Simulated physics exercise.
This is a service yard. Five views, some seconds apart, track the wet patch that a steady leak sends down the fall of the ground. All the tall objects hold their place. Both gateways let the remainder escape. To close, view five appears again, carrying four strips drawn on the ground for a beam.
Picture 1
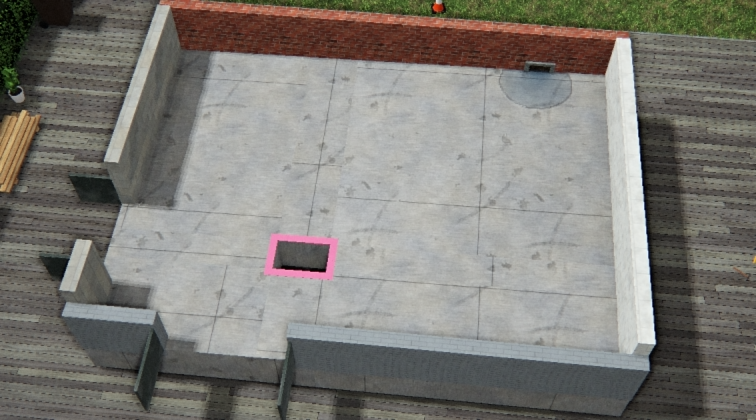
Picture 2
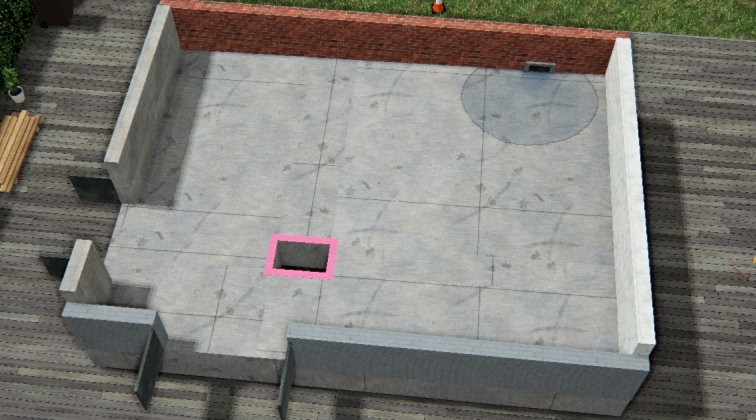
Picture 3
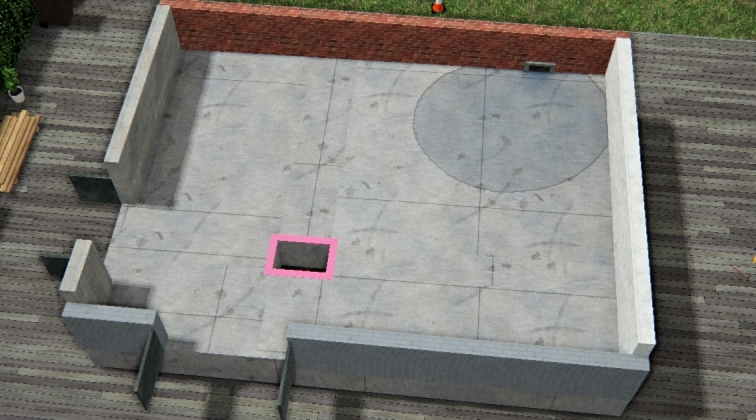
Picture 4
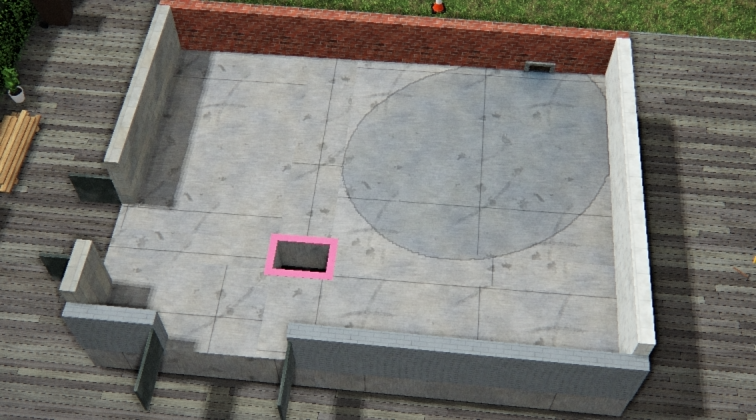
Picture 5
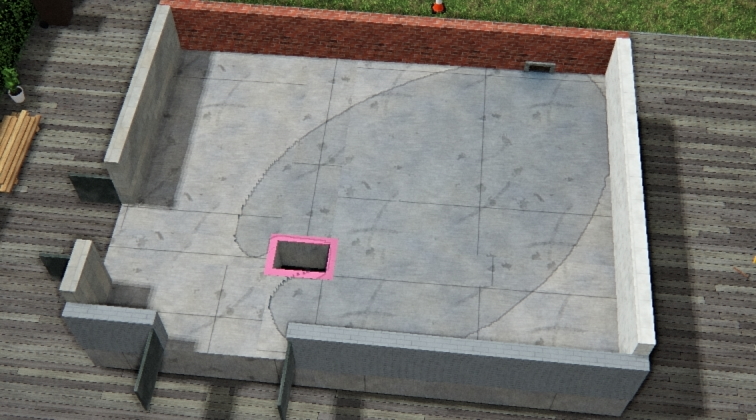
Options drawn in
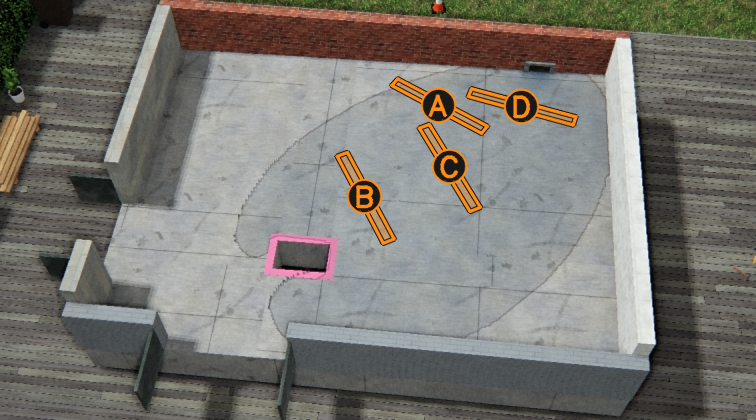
A walled yard with a pale concrete floor is seen from high above, with a red brick wall along the back and dark decking around it. A pink-edged drain pit sits left of centre, open gates stand at the left and front, and a small outfall is at the back right. Water spreads from the outfall across the floor, reaching the pit and flowing in, while the camera stays still.
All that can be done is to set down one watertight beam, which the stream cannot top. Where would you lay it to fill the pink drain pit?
I would pick place A.
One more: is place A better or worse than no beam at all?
It is worse.
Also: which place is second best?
The answer is D.
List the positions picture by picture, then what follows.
Outfall at (539, 67); pink drain pit at (301, 257); open gate at (230, 341); open gate at (124, 242); 2 % of the ground under water, visible out to (556, 102); pink drain pit still dry, in the first frame.
In the second frame, 7 % of the ground under water, visible out to (523, 141); pink drain pit still dry.
In the third frame, 16 % of the ground under water, visible out to (432, 157); pink drain pit still dry.
In the fourth frame, 30 % of the ground under water, visible out to (376, 224); pink drain pit still dry.
In the fifth frame, 50 % of the ground under water, visible out to (302, 308); pink drain pit taking water.
In orange, A from (394, 82) to (484, 129); B from (342, 154) to (388, 241); C from (424, 126) to (475, 209); D from (469, 92) to (574, 120).
With A, about 18 % of the stream goes into the pink drain pit, about 82 % out by the gates.
With B, next to none of the stream goes into the pink drain pit, about 99 % out by the gates.
With C, about 3 % of the stream goes into the pink drain pit, about 97 % out by the gates.
With D, about 8 % of the stream goes into the pink drain pit, about 92 % out by the gates.
